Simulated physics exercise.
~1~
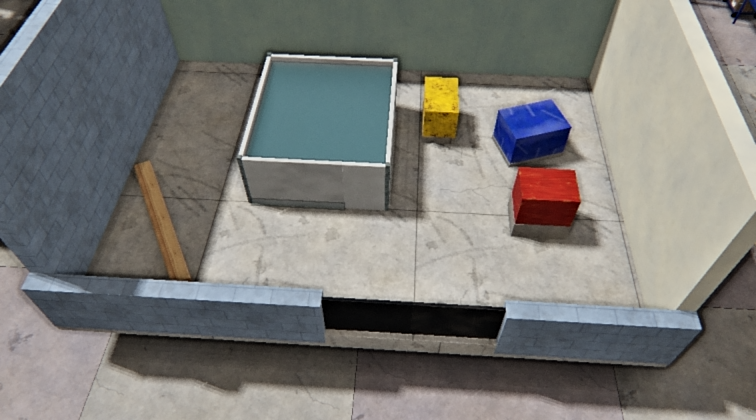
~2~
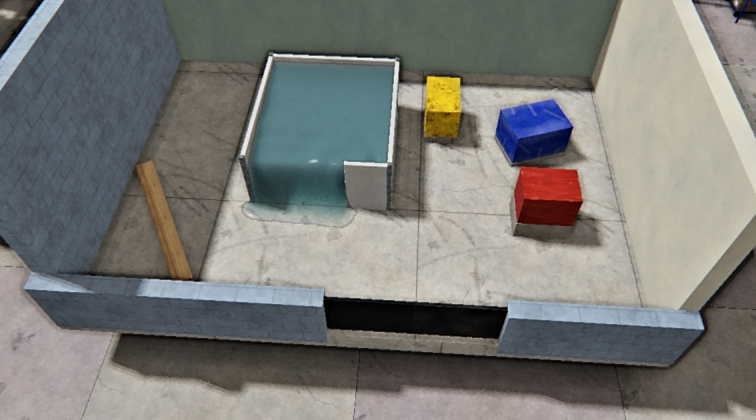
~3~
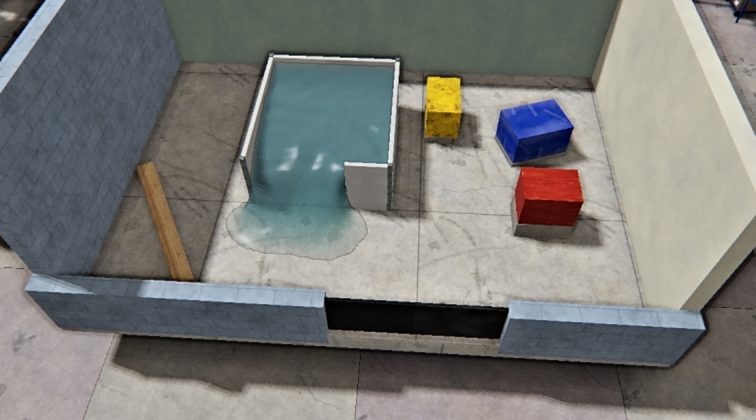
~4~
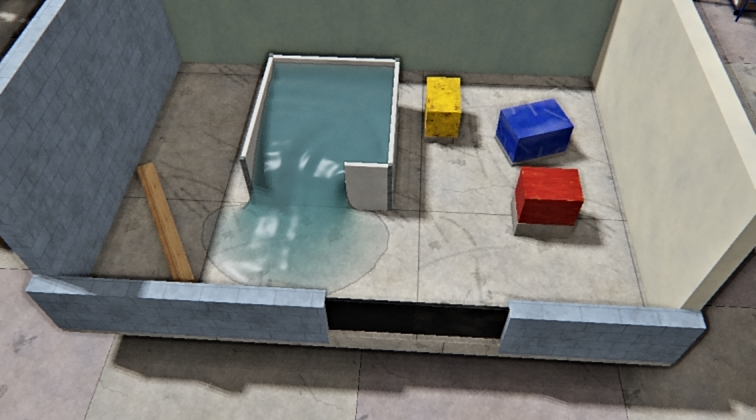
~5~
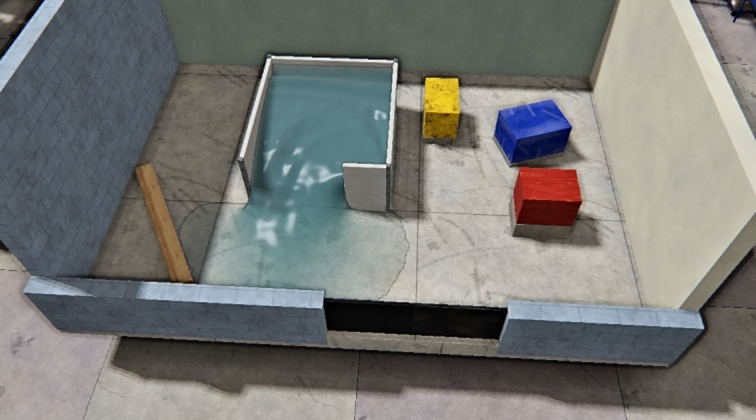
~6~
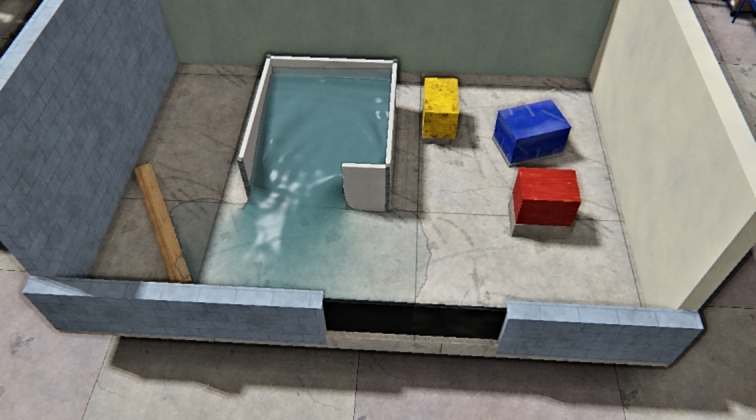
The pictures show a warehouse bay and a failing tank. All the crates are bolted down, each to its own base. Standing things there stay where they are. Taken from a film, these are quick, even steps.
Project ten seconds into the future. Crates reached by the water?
Blue crate: Not safe; red crate: Safe; yellow crate: Not safe.
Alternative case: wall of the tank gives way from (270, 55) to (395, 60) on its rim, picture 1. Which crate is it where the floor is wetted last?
My pick is the red-painted one.
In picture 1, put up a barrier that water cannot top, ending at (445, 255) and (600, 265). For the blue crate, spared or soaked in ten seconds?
Then the blue crate is reached.
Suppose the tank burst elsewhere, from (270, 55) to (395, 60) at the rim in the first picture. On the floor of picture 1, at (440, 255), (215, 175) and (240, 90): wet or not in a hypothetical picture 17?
The first point is unwetted, the second unwetted, the third swamped.
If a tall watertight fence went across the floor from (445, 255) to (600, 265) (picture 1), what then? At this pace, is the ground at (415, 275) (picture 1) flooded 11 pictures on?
I'd call it watered.
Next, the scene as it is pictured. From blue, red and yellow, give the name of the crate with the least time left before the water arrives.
It's the red crate here.
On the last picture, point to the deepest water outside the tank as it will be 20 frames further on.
Near (139, 184).
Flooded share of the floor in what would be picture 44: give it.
I'd put it at roughly 95 per cent.
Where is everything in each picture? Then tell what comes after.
In the first frame, the water tank at (324, 110) is whole and still.
In the second frame, the front is at (247, 205), out from the gap at (299, 187).
In the third frame, the front is at (239, 238), out from the gap at (300, 191).
In the fourth frame, the front is at a hidden place, out from the gap at (300, 193).
In the fifth frame, the front is at a hidden place, out from the gap at (299, 194).
In the sixth frame, water pours out at (298, 194) and has run to a hidden place.
A moment on, water covers 25 % of the floor; the blue crate not reached, the red crate not reached, the yellow crate not reached.
Next, water covers 45 % of the floor; the blue crate not reached, the red crate water round its plinth, the yellow crate not reached.
Then, water covers 75 % of the floor; the blue crate water round its plinth, the red crate water round its plinth, the yellow crate water round its plinth.
Later, water covers 95 % of the floor; the blue crate water round its plinth, the red crate water round its plinth, the yellow crate water round its plinth.
In the end, water covers 100 % of the floor; the blue crate was topped, the red crate stayed above the water, the yellow crate was topped.
